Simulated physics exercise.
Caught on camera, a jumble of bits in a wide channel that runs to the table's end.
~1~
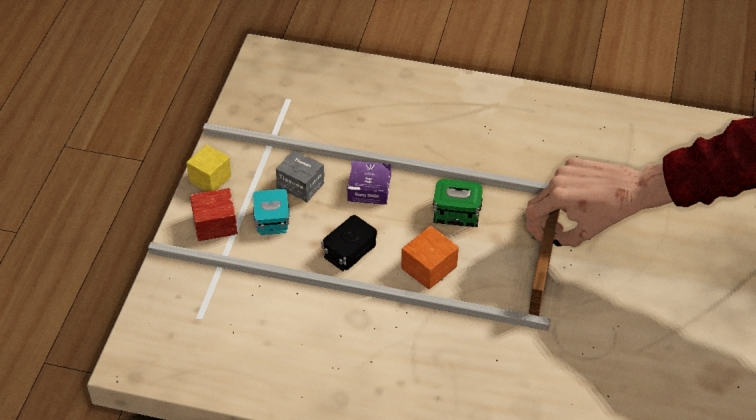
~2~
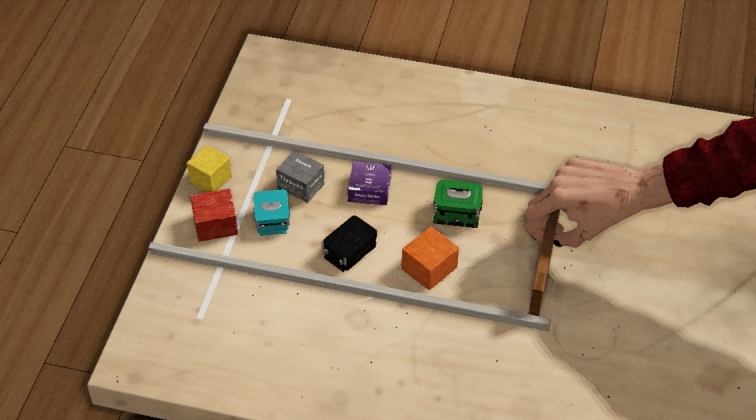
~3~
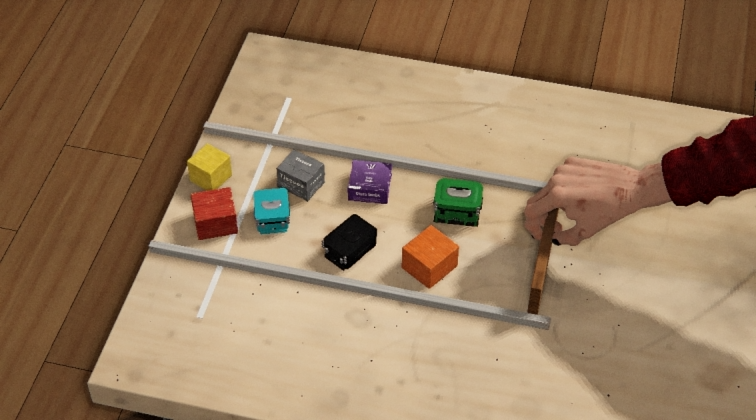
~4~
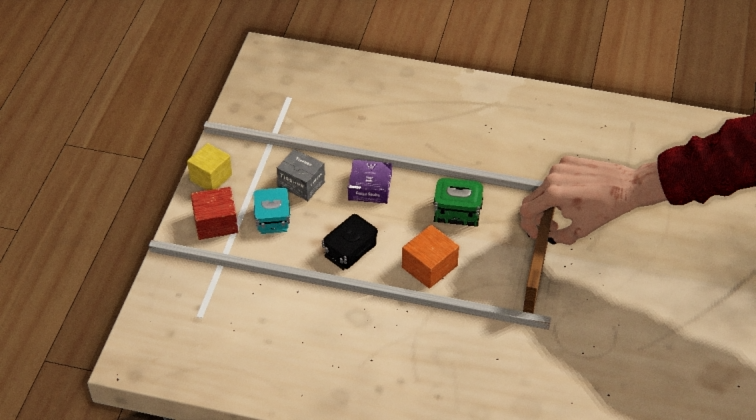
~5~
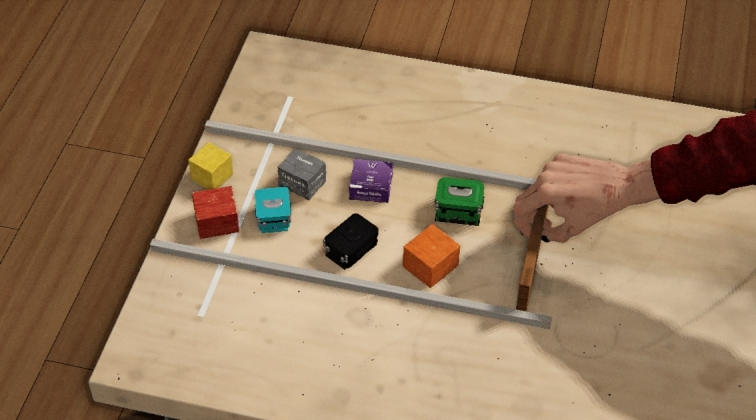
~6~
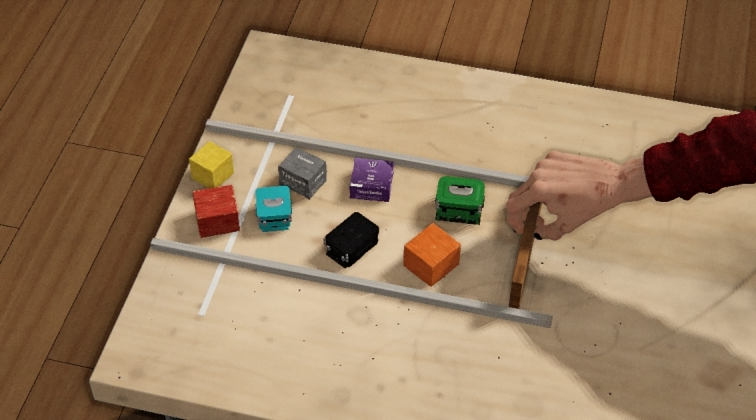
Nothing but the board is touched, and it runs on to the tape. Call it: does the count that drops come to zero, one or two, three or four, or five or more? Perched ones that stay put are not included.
It comes to three or four.
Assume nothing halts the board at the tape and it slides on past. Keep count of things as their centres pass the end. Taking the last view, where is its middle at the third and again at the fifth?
The middle is near (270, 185) first and near (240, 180) after.
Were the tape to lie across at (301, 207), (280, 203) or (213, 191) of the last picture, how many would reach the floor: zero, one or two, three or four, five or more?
Taking the tapes one at a time, the count is one to two, then one or two, then 5 or more.
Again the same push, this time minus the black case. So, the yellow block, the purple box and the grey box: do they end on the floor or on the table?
Outcome - yellow block falling, purple box staying, grey box falling.
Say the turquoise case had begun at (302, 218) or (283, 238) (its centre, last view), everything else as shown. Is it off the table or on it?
Taking the two spots in turn, it gets knocked off and then gets knocked off.
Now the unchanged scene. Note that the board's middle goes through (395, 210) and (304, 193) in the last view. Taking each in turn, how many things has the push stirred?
That makes 5 at the first spot and 8 at the second.
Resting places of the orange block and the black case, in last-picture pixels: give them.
Orange block at about (215, 221), black case at about (186, 207).
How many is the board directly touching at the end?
All in all, 2.
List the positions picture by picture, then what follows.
The first frame shows yellow block (209, 170); red block (214, 215); turquoise case (271, 213); board (548, 242); tape (247, 201).
The second frame shows red block (214, 215); orange block (430, 258).
The third frame shows turquoise case (272, 212); grey box (301, 175).
The fourth frame shows yellow block (210, 168); black case (351, 243).
The fifth frame shows red block (216, 212); green case (459, 201).
The sixth frame shows yellow block (212, 166); red block (216, 211); turquoise case (274, 209); board (529, 235); tape (249, 198).
Soon after, none off yet; yellow block at rest near (212, 166); red block at rest near (216, 211); turquoise case at rest near (274, 209).
Then, none off yet; yellow block moving near (201, 165); red block moved a little near (205, 210); turquoise case moved about its own width near (247, 198).
At rest, the number that fall off is three or four; fallen, grey box, red block and yellow block.
